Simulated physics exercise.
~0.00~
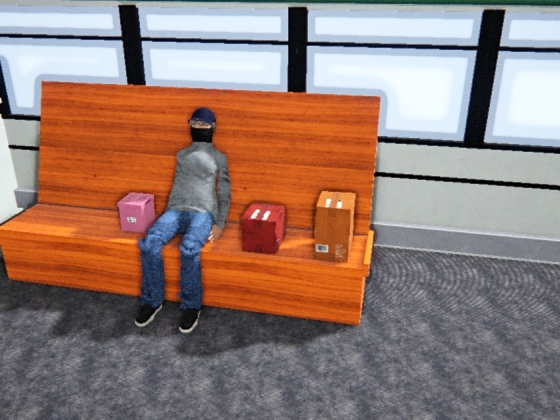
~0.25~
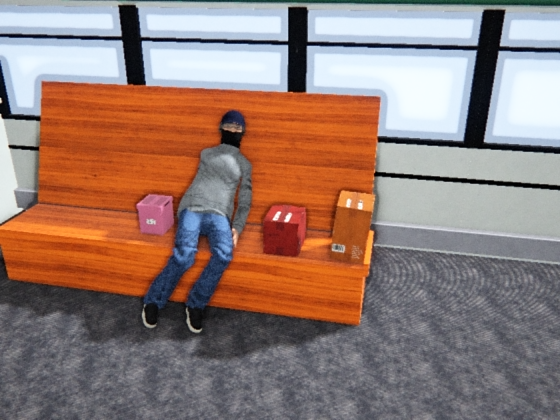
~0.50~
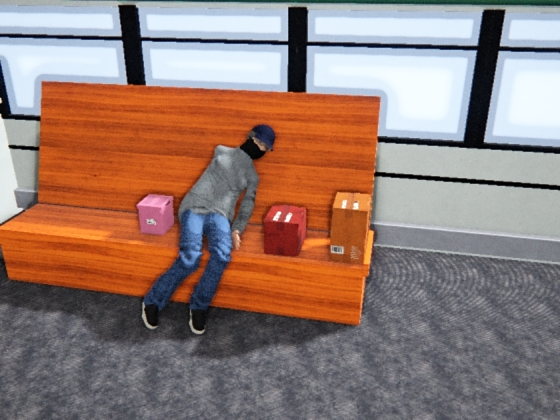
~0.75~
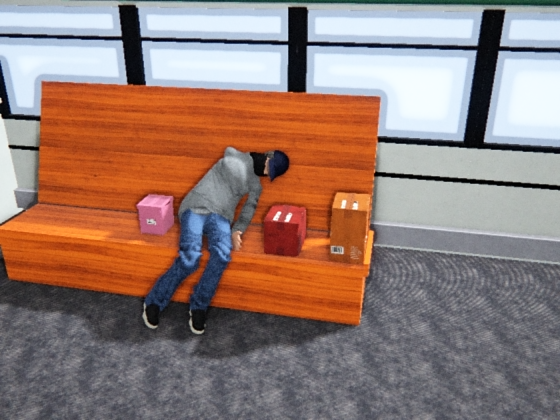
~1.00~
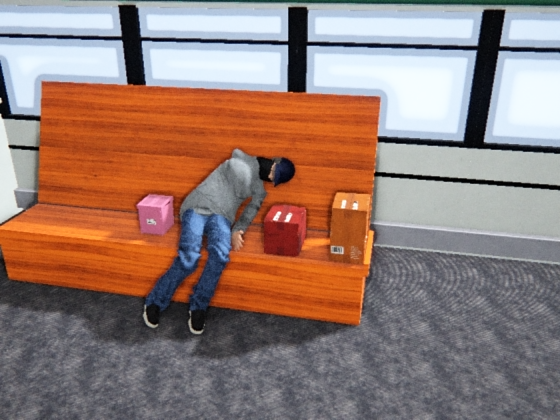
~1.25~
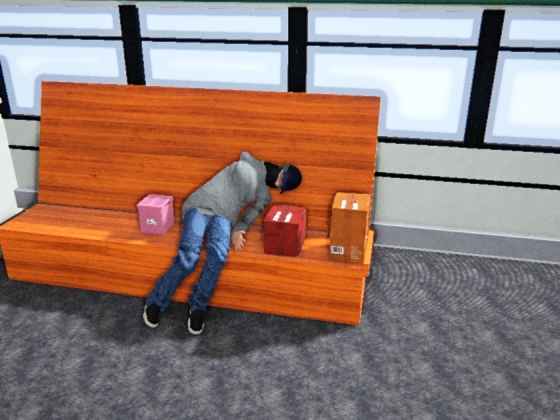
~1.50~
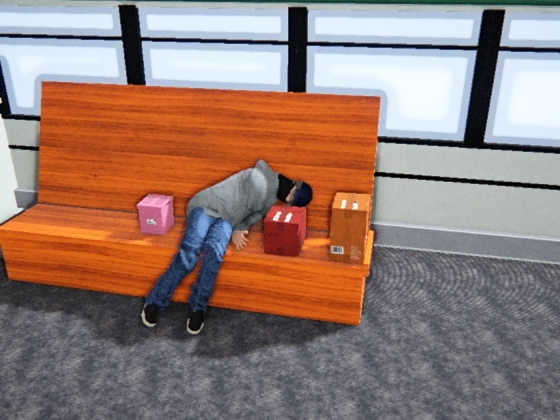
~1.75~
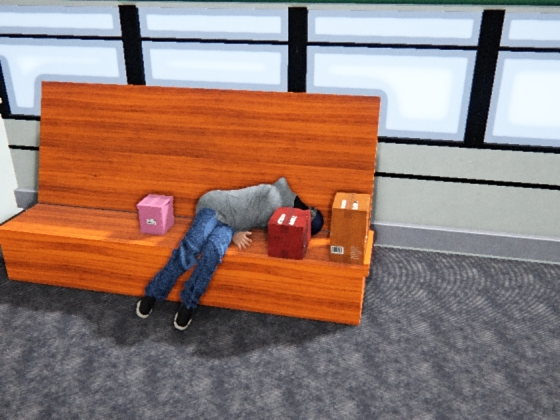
The video shows a passenger in a cap slumped on a wooden bench among pink, red and orange boxes, which shift slightly right before the limp body topples right, ending draped sideways with the head behind the red box, while all three boxes stay on the seat.
